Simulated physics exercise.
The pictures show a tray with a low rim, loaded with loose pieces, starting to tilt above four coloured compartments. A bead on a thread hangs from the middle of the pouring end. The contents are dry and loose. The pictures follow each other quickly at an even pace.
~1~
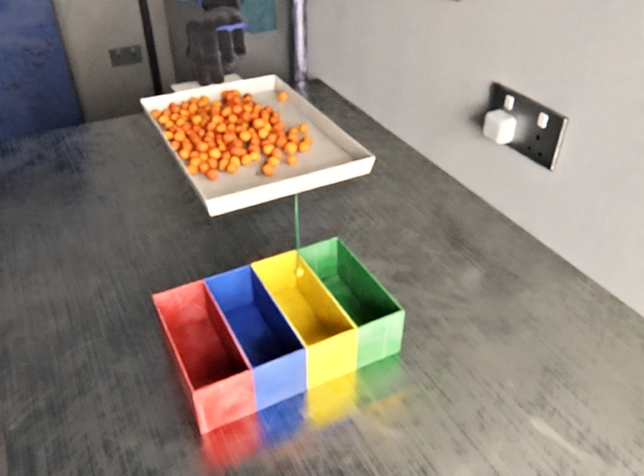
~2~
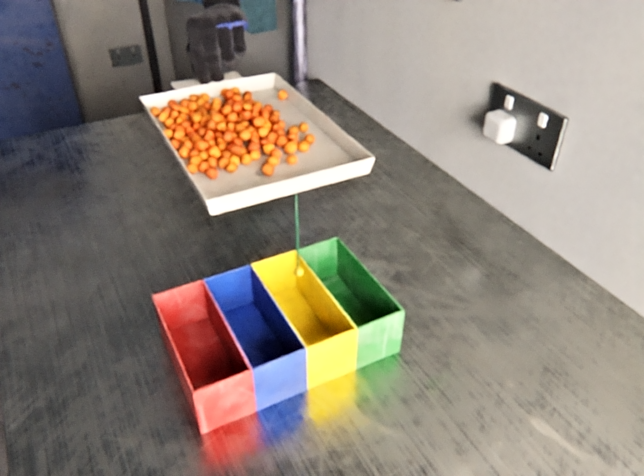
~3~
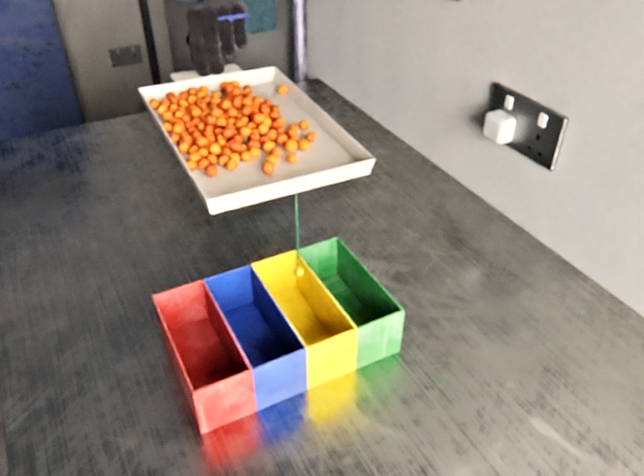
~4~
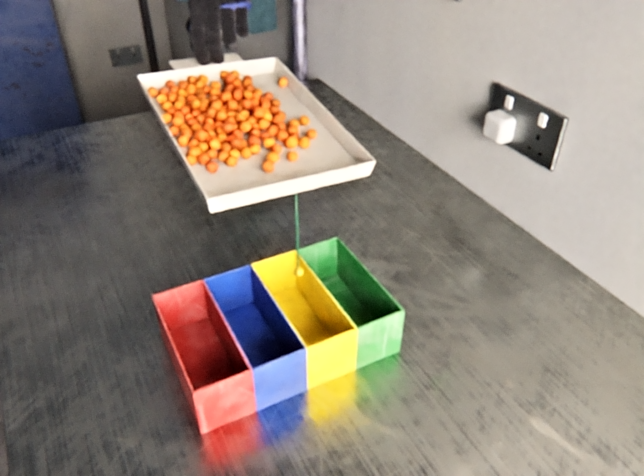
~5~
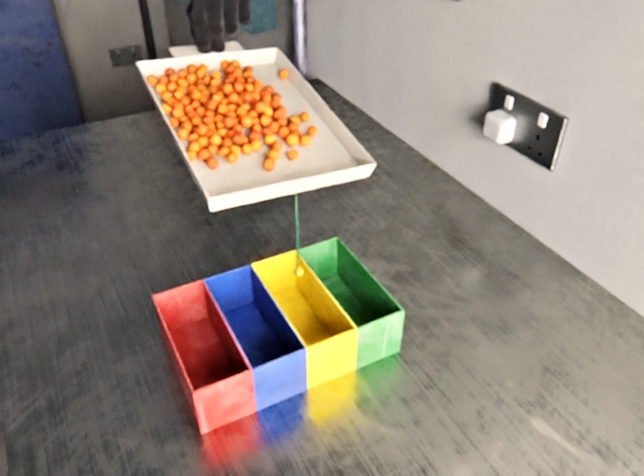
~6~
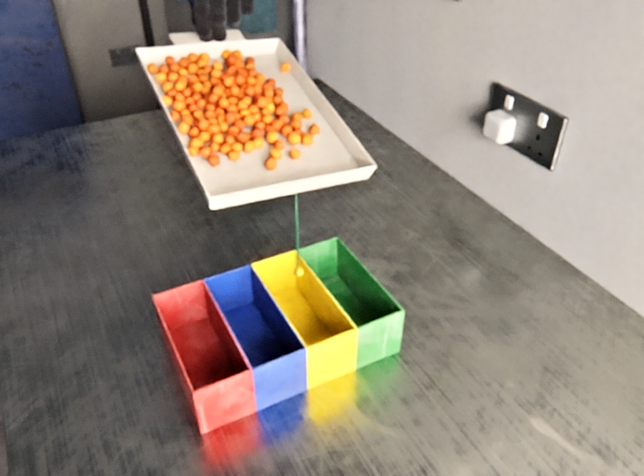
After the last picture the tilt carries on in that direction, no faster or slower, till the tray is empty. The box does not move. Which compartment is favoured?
The green cell gets the most.
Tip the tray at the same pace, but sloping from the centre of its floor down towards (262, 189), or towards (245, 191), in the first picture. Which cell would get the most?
The first try: Blue. The second: The blue cell.
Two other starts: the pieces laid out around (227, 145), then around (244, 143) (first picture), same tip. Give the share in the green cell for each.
Near 40 % and 30 %.
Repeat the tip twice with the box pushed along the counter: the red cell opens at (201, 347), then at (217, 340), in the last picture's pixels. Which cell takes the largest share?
At the first place green, at the second green.
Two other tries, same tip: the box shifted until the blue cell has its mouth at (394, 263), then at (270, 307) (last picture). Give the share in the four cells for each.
About 70 and 80 per cent.
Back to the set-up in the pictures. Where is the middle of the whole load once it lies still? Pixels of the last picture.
Roughly at (368, 330).
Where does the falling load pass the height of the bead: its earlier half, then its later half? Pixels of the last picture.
First near (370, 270), later near (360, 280).
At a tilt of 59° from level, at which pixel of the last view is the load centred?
Around (309, 134).
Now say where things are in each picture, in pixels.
In the first picture, corners of the pouring end near (209, 198) and (370, 156), level; middle of the load near (232, 128), coated peanuts; bead on its thread near (298, 272); red cell near (225, 398); blue cell near (281, 376); yellow cell near (332, 355); green cell near (379, 336).
In the second picture, corners of the pouring end near (209, 198) and (370, 157), level; middle of the load near (232, 127).
In the third picture, corners of the pouring end near (210, 197) and (370, 158), tipped barely, lowest at the right corner; middle of the load near (231, 122).
In the fourth picture, corners of the pouring end near (211, 196) and (371, 160), tipped a little, lowest at the right corner; middle of the load near (231, 115).
In the fifth picture, corners of the pouring end near (211, 195) and (371, 162), tipped a little, lowest at the right corner; middle of the load near (232, 108).
In the sixth picture, corners of the pouring end near (212, 195) and (372, 164), tipped clearly, lowest at the right corner; middle of the load near (233, 101); red cell near (225, 398); blue cell near (281, 376); yellow cell near (332, 355); green cell near (379, 336).
Shortly afterwards, tray tipped steeply; all but a few on the tray; only a few in the green cell; only a few in the yellow cell; only a few falling or outside the box.
Next, tray tipped right over; near two thirds on the tray; a little in the green cell; only a few in the yellow cell; near a quarter falling or outside the box.
Some moments later, tray tipped past a quarter turn; near half in the green cell; near a quarter in the yellow cell; only a few in the blue cell; near a third falling or outside the box.
In the end, tray tipped past a quarter turn; near half in the green cell; near a quarter in the yellow cell; only a few in the blue cell; none at all in the red cell; near a third outside the box.
